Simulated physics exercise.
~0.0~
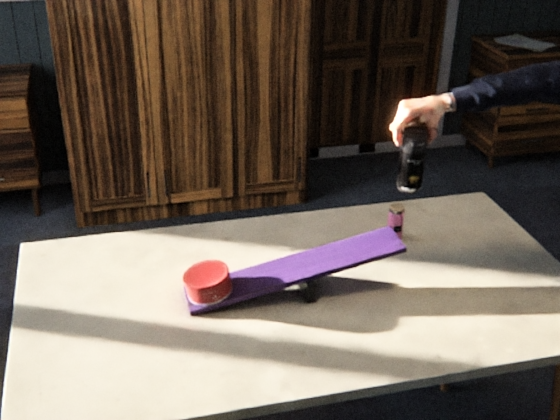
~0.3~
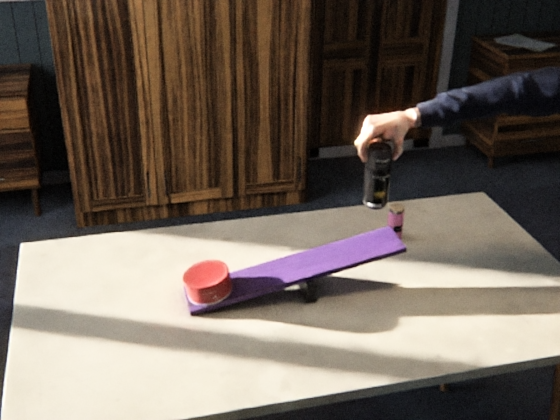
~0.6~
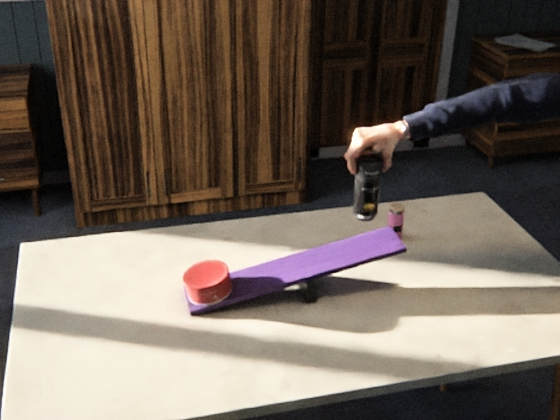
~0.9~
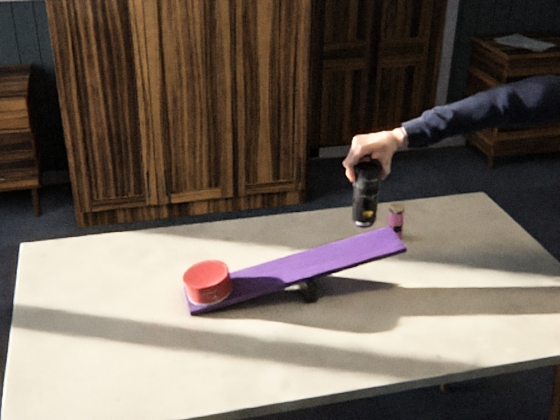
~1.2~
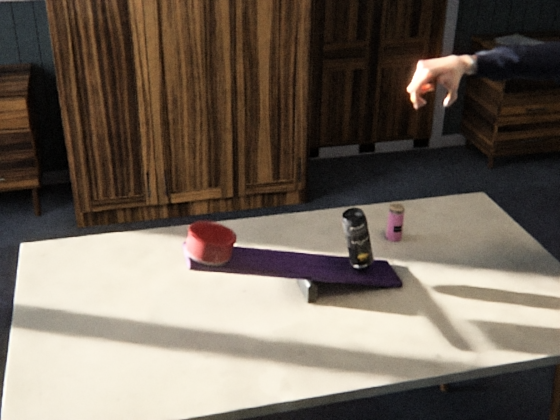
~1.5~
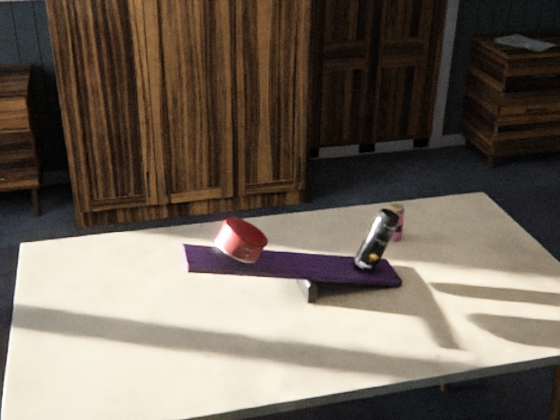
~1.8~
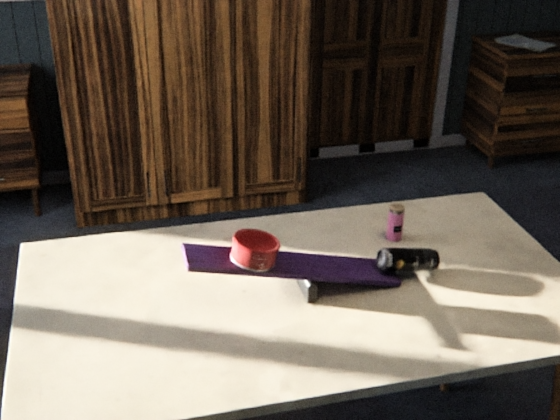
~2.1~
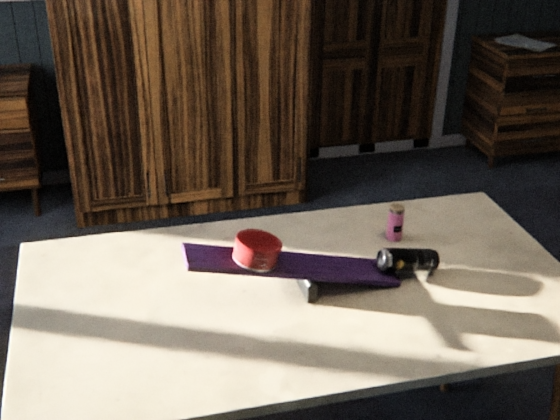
The video shows a hand lowering a black can onto the raised right end of a purple plank and letting go; the plank tips right, jolting a red tub inward along it, while the can topples onto its side at the lowered end, beside an unmoved pink shaker.
